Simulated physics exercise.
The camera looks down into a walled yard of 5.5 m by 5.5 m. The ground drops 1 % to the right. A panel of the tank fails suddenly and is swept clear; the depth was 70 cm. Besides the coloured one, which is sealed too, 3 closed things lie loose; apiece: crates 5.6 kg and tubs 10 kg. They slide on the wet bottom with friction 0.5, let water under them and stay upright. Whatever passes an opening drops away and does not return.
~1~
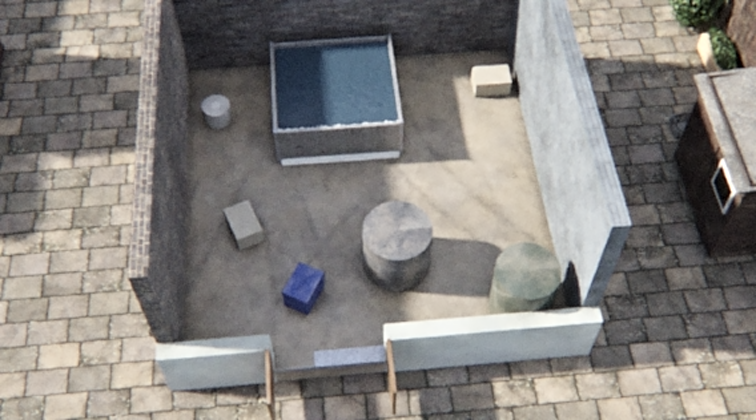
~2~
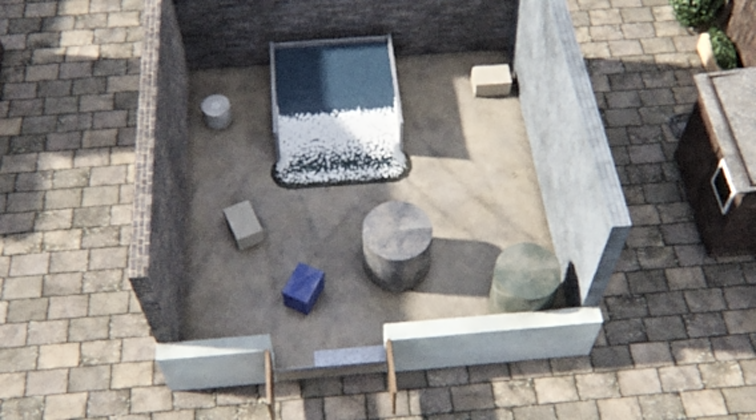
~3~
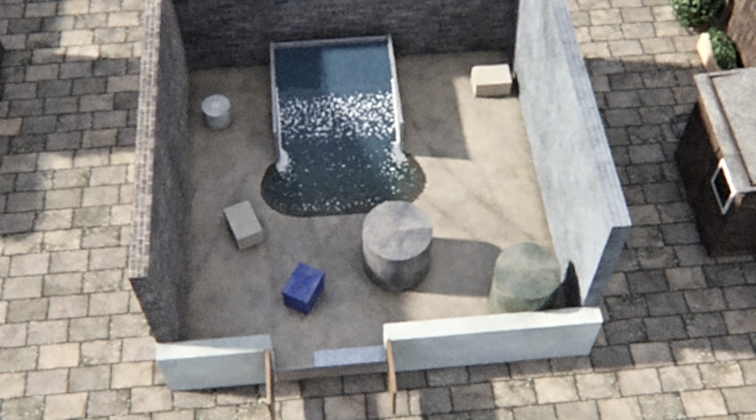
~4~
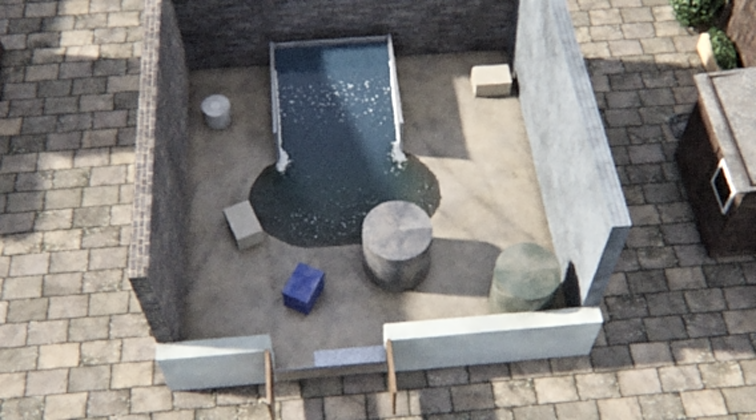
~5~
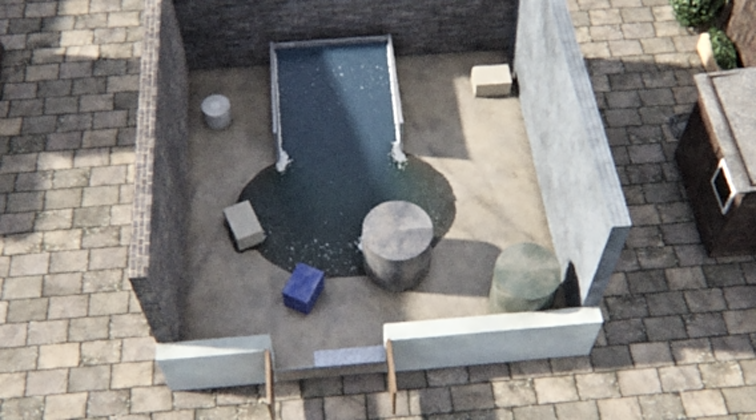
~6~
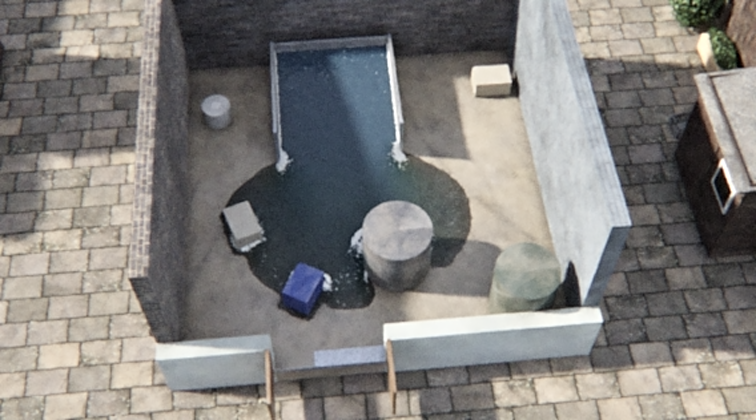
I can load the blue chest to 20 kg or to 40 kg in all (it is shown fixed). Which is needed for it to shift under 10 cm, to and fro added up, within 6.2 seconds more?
Verdict: Neither weight holds it.
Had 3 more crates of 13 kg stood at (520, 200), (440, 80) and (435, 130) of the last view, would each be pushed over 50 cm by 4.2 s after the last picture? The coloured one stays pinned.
In that order: More, short of it, short of it.
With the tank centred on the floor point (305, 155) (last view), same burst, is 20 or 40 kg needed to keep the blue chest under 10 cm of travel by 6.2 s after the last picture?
Then neither weight holds it.
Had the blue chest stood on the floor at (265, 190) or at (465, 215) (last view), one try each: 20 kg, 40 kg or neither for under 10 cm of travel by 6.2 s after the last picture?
In that order: Neither is enough; neither is enough.
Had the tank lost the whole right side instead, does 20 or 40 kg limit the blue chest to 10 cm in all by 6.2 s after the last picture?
Then only the higher weight holds it.
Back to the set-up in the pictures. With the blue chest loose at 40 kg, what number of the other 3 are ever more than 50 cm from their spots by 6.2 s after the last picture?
I count 3.
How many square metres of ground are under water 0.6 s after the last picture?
Some 17 m2.
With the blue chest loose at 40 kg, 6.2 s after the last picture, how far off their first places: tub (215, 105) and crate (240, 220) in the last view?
In that order: 80 cm, 300 cm.
Then, 0.6 s after the last picture the blue chest would be 86 cm from its start with 20 kg and 40 cm from its start with 40 kg; 11 cm of water round it then.
Then, 2.3 s after the last picture the blue chest would be gone out with 20 kg and gone out with 40 kg.
Then, 4.2 s after the last picture the blue chest would be gone out with 20 kg and gone out with 40 kg.
Then, 6.2 s after the last picture the blue chest would be gone out with 20 kg and gone out with 40 kg.
